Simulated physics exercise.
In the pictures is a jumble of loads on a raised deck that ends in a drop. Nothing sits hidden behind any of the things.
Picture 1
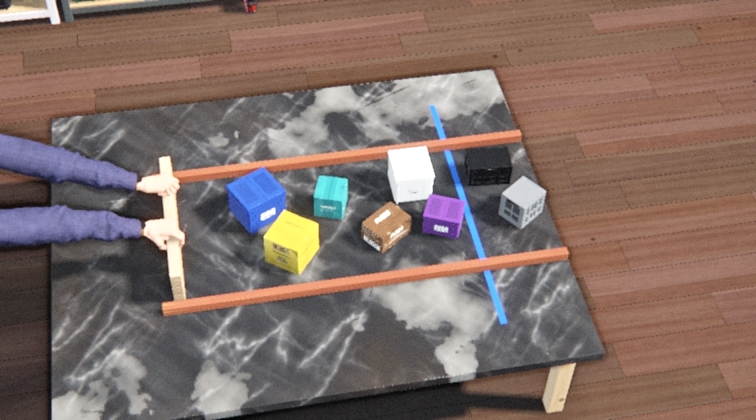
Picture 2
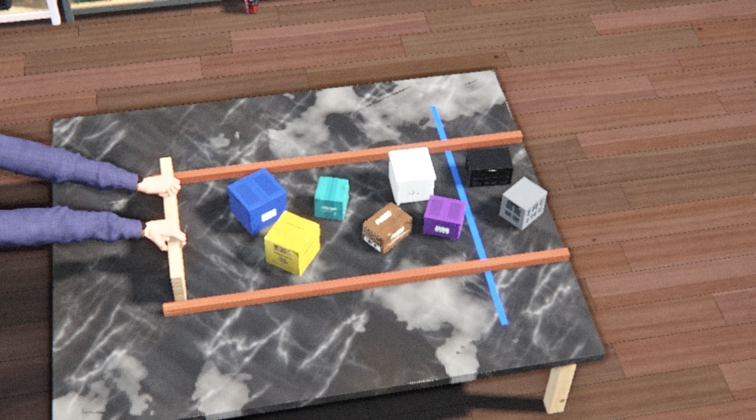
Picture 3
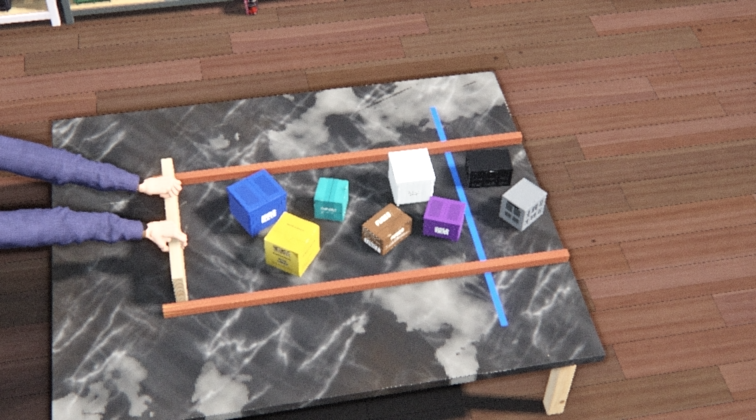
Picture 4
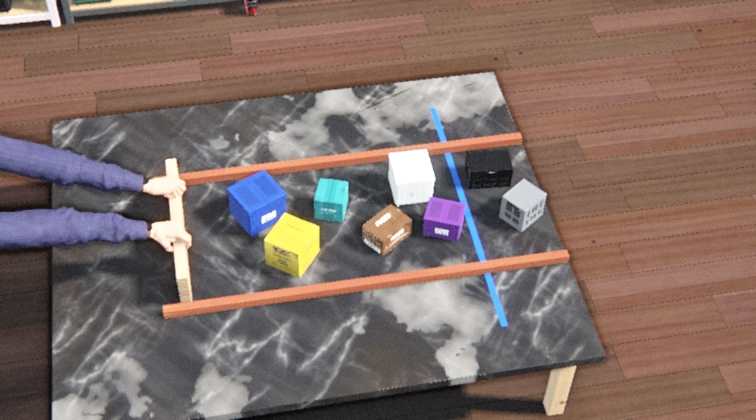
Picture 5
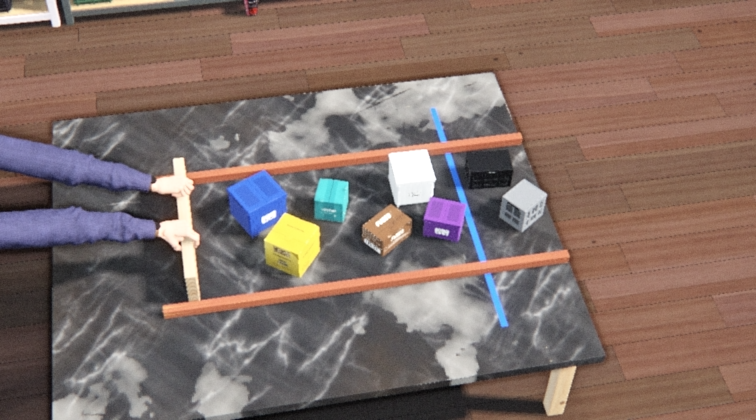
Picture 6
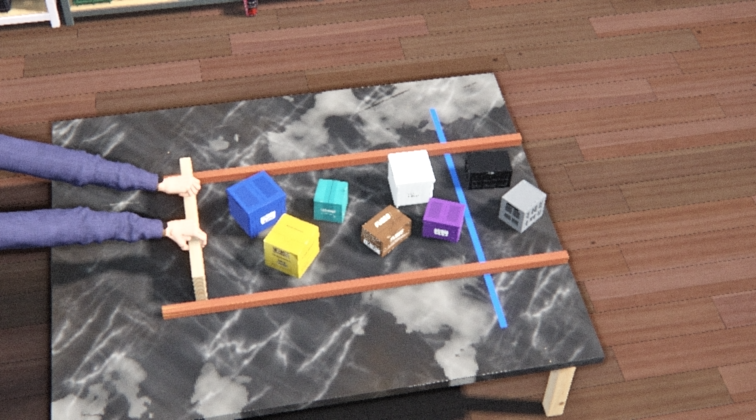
A wooden plank, held by two purple-sleeved hands, slid slowly a short way right between two reddish rails on a dark marbled table, while the colourful boxes ahead, some beyond a blue line, stayed still.
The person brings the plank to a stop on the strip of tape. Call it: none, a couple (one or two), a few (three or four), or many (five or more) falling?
Call: A few.
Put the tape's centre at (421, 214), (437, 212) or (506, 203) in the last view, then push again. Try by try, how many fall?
So, reaching the ground: 1, then 1, then 6.
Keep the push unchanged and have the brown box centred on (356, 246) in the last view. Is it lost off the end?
It is safe.
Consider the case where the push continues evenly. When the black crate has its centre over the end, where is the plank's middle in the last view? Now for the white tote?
For the black crate, about (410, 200); for the white tote, about (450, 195).
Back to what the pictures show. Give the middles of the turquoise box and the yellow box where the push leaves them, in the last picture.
Okay, so first (515, 176), and next (500, 239).
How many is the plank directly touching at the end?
The count in contact is 2.
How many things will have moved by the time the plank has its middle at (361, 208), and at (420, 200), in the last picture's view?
Counting first: 6, next 7.
A little later, none off yet; grey crate at rest near (522, 206); black crate at rest near (488, 170); purple tote at rest near (444, 220).
Next, none off yet; grey crate at rest near (522, 206); black crate shifted a little near (496, 169); purple tote shifted about its own width near (475, 222).
When it is over, the number that fall off is three or four; down, white tote, black crate and grey crate.
